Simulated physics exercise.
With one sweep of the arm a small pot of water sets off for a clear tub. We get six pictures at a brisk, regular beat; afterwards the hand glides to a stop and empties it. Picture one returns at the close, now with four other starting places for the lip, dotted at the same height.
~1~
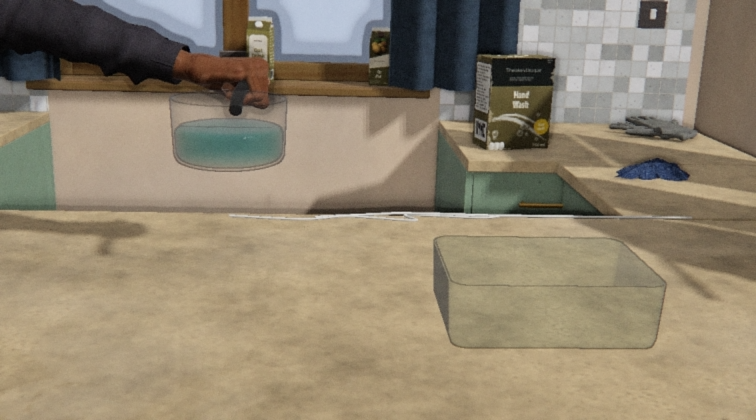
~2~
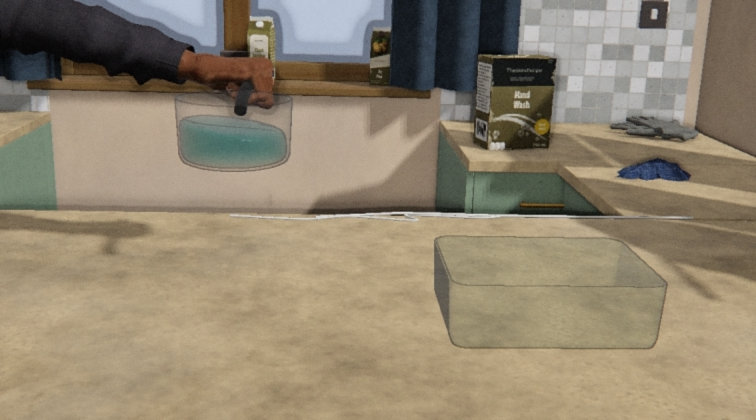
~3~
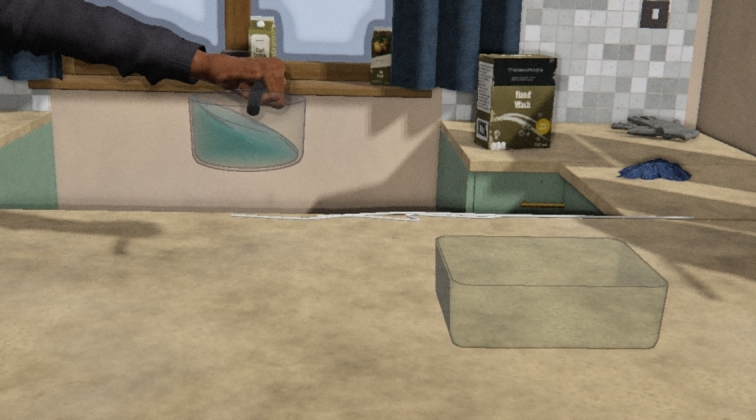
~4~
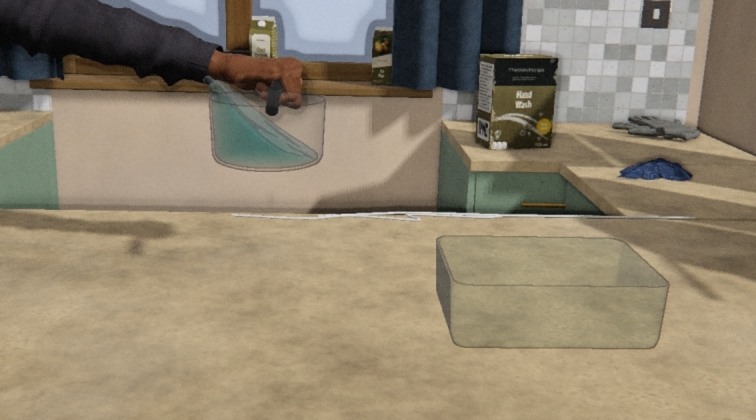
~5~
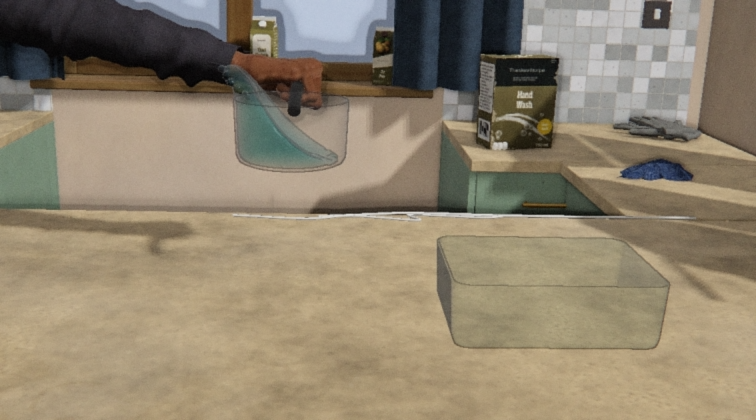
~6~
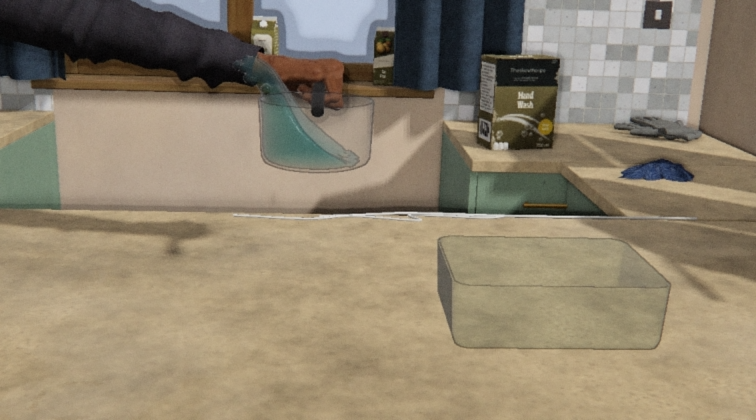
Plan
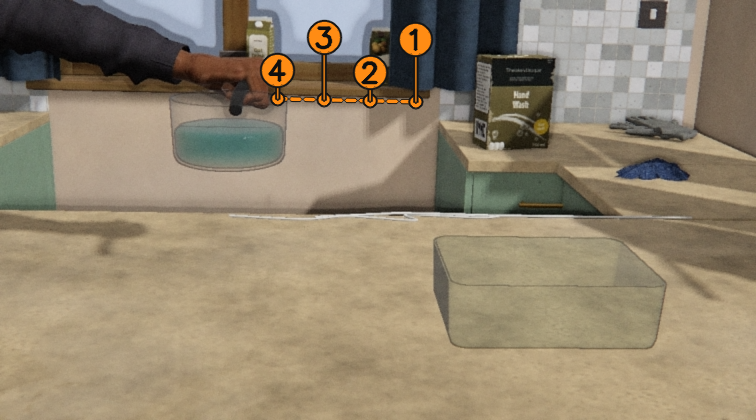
In a kitchen, a hand moves a clear pot right as blue water surges over its left rim.
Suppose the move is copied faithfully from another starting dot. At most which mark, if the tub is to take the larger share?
3 will do.
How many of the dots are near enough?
Three.
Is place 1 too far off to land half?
No, not at all.
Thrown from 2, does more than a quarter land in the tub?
Yes, clearly.
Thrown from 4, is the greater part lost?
Yes.
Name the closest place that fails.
That is place 4.
On the marked copy, 1 at (415, 101); 2 at (370, 100); 3 at (324, 99); 4 at (277, 98).
With 1, about 88 % lands in the tub, 5 % falls short and 7 % goes beside or beyond.
With 2, about 87 % lands in the tub, 5 % falls short and 7 % goes beside or beyond.
With 3, about 86 % lands in the tub, 9 % falls short and 5 % goes beside or beyond.
With 4, about 37 % lands in the tub, 60 % falls short and 3 % goes beside or beyond.
